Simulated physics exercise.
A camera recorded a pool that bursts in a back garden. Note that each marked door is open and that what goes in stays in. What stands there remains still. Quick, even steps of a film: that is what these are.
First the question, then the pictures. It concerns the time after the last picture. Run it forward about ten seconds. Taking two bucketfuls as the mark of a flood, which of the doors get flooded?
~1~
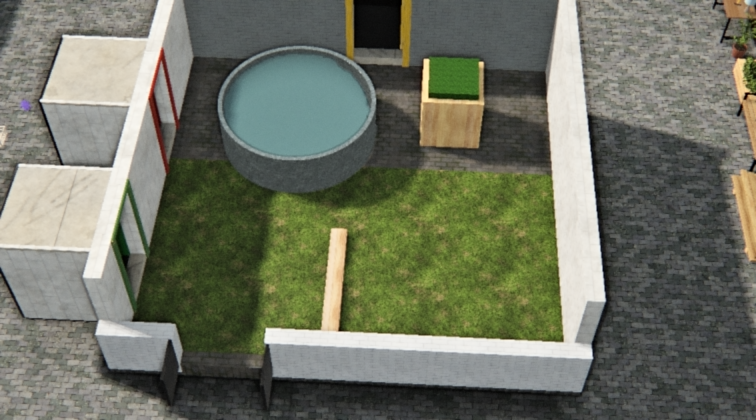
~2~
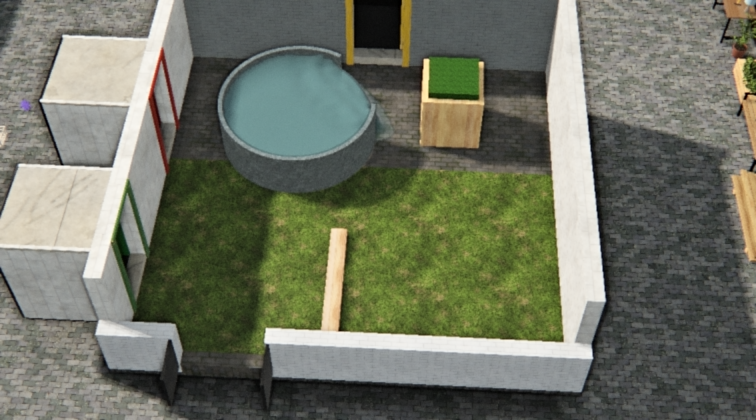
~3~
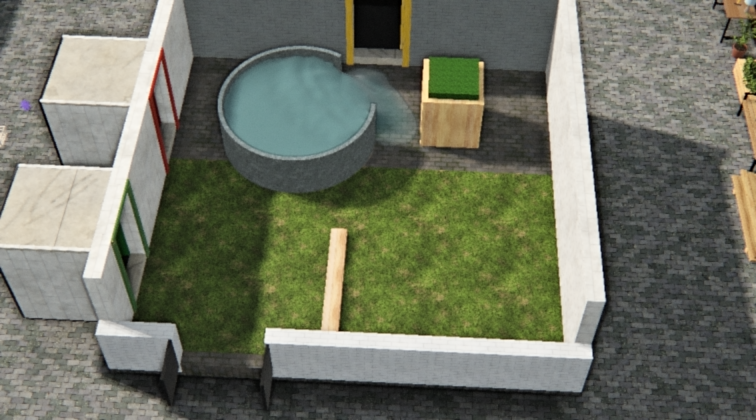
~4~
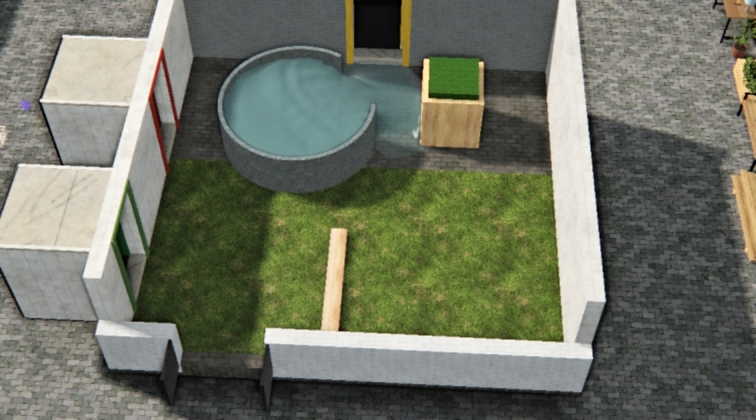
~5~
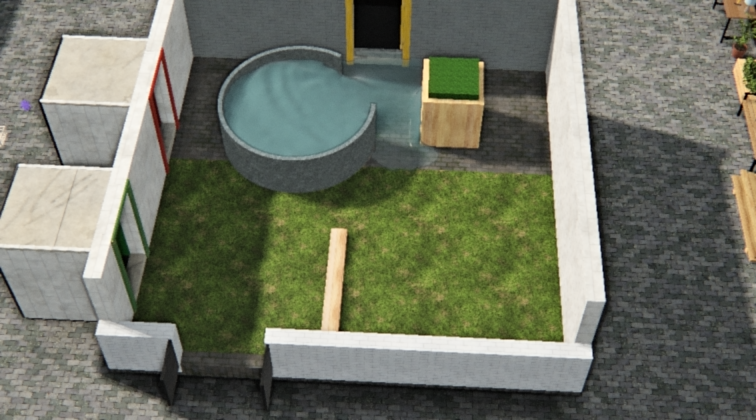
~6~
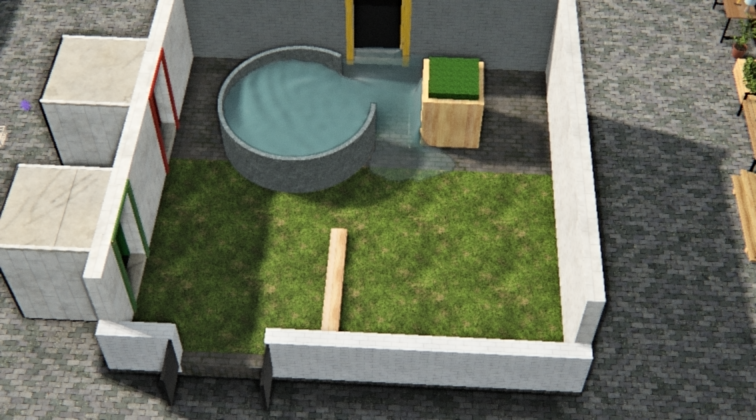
The red door stays below the mark, the yellow door gets flooded, the green door stays below the mark.
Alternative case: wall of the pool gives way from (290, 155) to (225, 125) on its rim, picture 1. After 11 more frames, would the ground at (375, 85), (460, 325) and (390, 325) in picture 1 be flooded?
The three spots, in order, are spared, spared and spared.
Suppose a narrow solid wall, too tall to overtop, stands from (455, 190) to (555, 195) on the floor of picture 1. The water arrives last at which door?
The last is the green-painted one.
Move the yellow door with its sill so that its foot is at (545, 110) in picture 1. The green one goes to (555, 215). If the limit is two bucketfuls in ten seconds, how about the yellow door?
Result: Yellow overshoots the mark.
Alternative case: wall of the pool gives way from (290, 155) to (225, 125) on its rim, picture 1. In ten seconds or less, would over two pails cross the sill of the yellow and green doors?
Result - yellow door: Misses the line; green door: Clears the line.
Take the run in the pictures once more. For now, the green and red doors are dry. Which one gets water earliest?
Answer: The red door.
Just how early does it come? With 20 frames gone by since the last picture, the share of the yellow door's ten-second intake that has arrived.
I'd put it at about 80 per cent.
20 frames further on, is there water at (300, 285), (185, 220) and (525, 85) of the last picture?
In turn: Clear, free of water, covered.
A moment on, water covers 20 % of the floor; the red door not reached, the yellow door over two buckets in, the green door not reached.
Next, water covers 35 % of the floor; the red door not reached, the yellow door far over two buckets in, the green door not reached.
Then, water covers 55 % of the floor; the red door not reached, the yellow door far over two buckets in, the green door not reached.
Later, water covers 80 % of the floor; the red door wet at the sill, nothing in, the yellow door far over two buckets in, the green door not reached.
In the end, water covers 95 % of the floor; the red door wet at the sill, nothing in, the yellow door far over two buckets in, the green door wet at the sill, nothing in.
